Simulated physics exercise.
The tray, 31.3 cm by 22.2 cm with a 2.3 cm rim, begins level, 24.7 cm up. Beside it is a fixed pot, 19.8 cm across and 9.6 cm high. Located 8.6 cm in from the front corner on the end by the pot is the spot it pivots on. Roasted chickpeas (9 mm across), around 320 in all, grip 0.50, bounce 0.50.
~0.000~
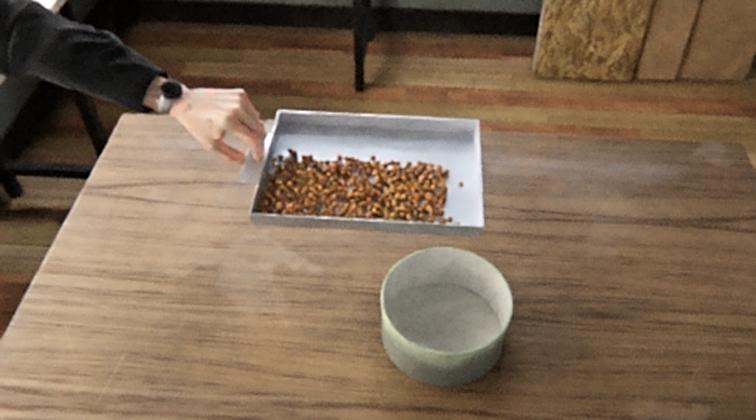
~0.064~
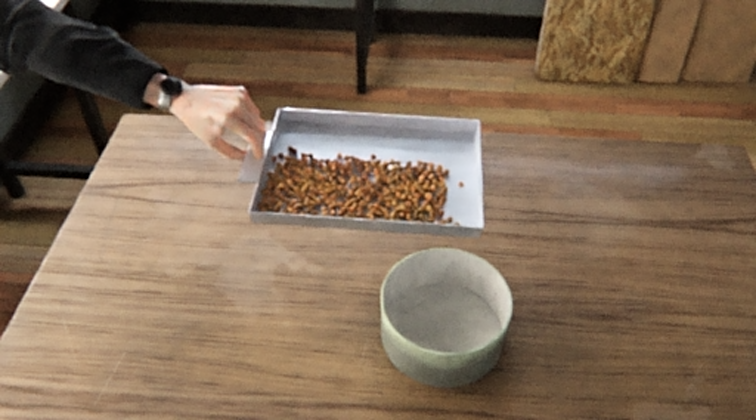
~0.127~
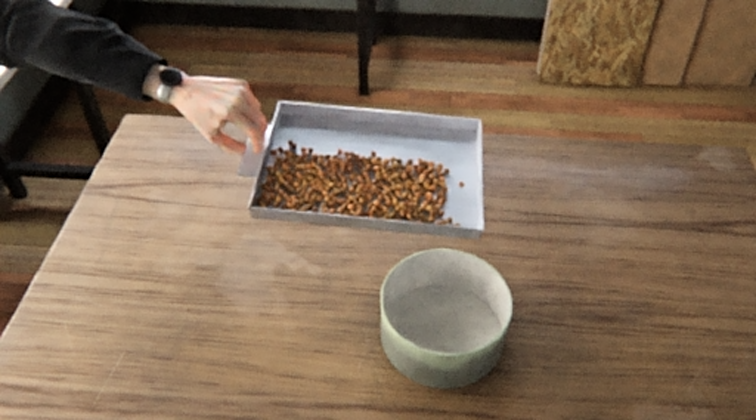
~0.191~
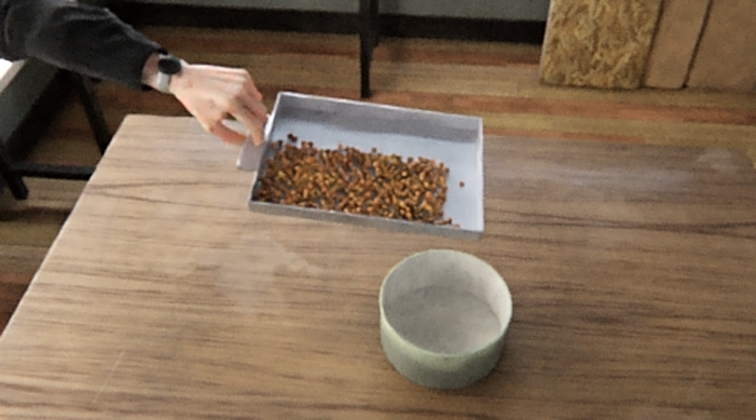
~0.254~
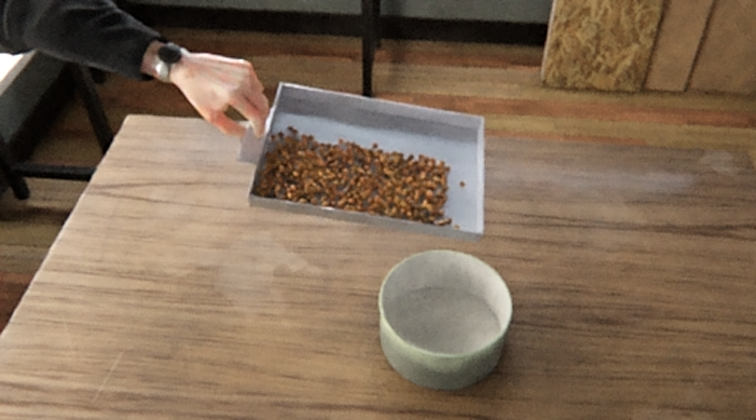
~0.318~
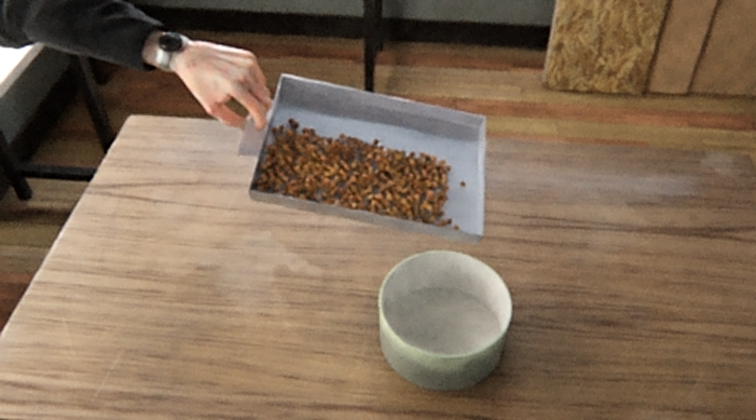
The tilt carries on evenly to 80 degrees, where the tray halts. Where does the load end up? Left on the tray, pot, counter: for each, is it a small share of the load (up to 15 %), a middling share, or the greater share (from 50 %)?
Left on the tray: A middling share, pot: The greater share, counter: A small share.
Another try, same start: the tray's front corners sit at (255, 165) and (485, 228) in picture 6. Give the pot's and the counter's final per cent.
Final per cent - pot 10, counter 35.
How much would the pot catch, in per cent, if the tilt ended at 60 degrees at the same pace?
The pot would get around 0 per cent.
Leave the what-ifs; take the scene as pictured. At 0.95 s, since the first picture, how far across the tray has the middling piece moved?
Roughly 5 cm.
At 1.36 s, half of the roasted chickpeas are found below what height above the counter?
Height: Around 32 cm.
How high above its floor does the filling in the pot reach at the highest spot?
About 2.5 centimetres.
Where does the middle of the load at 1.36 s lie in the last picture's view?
I'd put it close to (429, 188).
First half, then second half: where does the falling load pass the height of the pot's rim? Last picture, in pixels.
(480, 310) first, (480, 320) later, roughly.
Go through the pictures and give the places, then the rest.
In the first frame, tray tilt 0 degrees, front corners at (251, 213) and (481, 225); middle of the pieces at (356, 189); pot at (447, 297).
In the second frame, tray tilt 1 degrees, front corners at (251, 211) and (481, 226); middle of the pieces at (355, 188).
In the third frame, tray tilt 3 degrees, front corners at (251, 206) and (481, 228), lowest corner right front; middle of the pieces at (356, 185).
In the fourth frame, tray tilt 7 degrees, front corners at (250, 200) and (481, 230), lowest corner right front; middle of the pieces at (356, 181).
In the fifth frame, tray tilt 10 degrees, front corners at (250, 195) and (481, 232), lowest corner right front; middle of the pieces at (356, 178).
In the sixth frame, tray tilt 13 degrees, front corners at (251, 189) and (481, 234), lowest corner right front; middle of the pieces at (357, 174); pot at (445, 300). The tray's pace is about 50 degrees a second.
After 0.95 s, tilt 45 degrees; the tray holds 100 %, the pot 0 %.
Then, at 1.36 s, tilt 65 degrees; the tray holds 100 %, the pot 0 %.
After 1.86 s, tilt 80 degrees; the tray holds 100 %, the pot 0 %.
By 3.8 s all is still; tray 25 %, pot 70 %, counter 10 %.
